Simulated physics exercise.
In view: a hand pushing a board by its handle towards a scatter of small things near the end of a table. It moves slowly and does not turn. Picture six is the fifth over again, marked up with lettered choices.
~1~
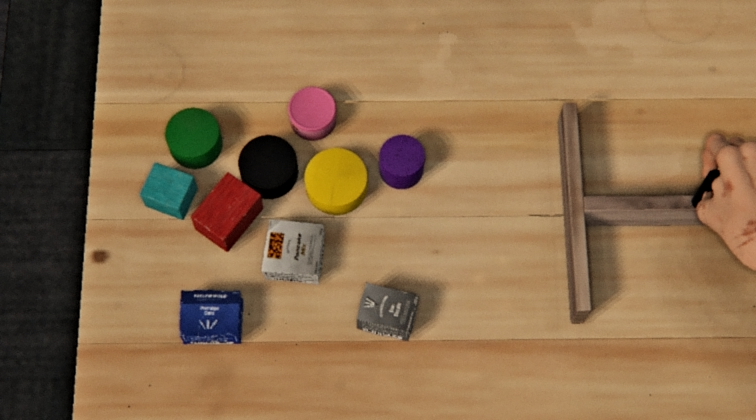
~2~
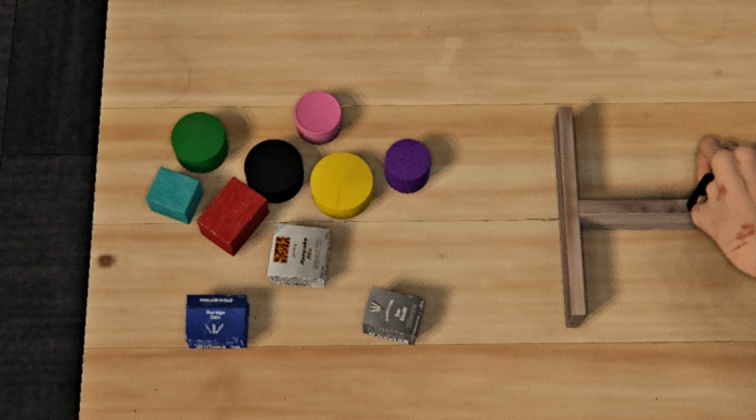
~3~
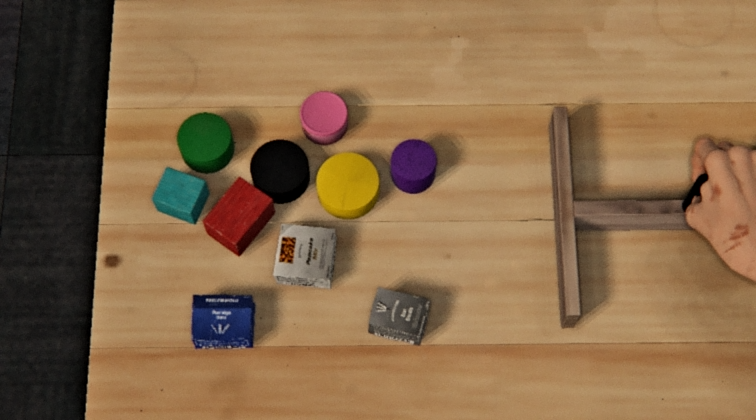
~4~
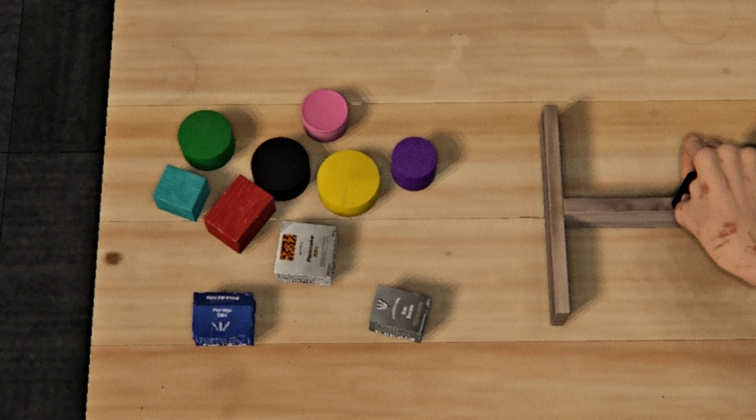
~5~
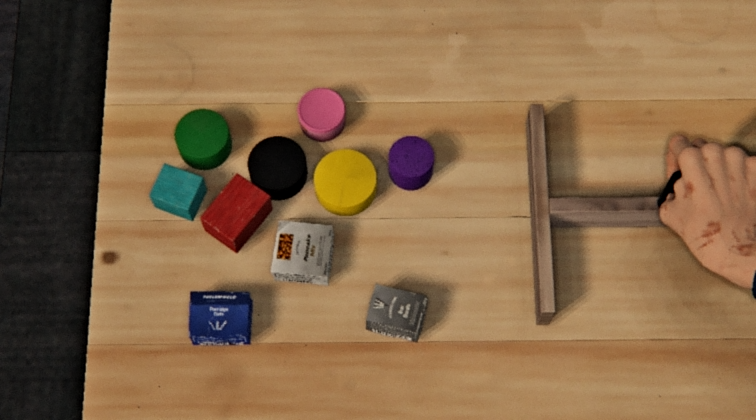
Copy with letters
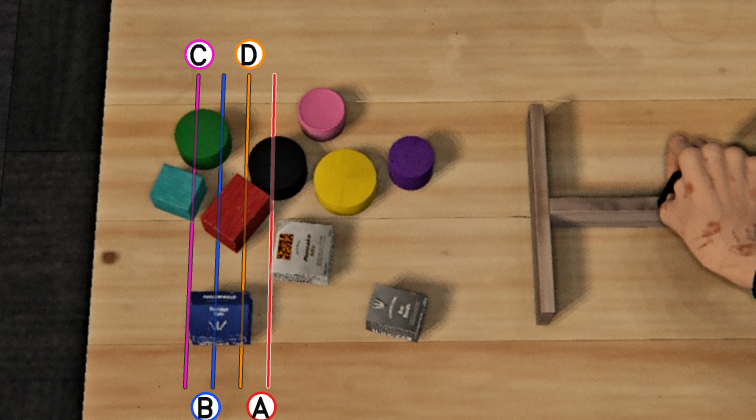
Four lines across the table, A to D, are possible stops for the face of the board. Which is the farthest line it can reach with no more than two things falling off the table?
Stop at C.
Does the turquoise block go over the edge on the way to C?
Yes.
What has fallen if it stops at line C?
The turquoise block goes over.
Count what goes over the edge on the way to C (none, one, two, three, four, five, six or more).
In all, one.
On the marked copy, A at (271, 224); B at (219, 224); C at (192, 225); D at (245, 224).
Taking C. A third of the way, board (415, 206); grey packet (382, 317); purple pot (384, 163).
Two thirds of the way, board (290, 207); turquoise block (160, 192); green tin (168, 129).
When it is over, board (192, 208); turquoise block over the edge; blue box (99, 320); one fallen.
As for the rest, A is within the limit but short; B is within the limit but short; D is within the limit but short.
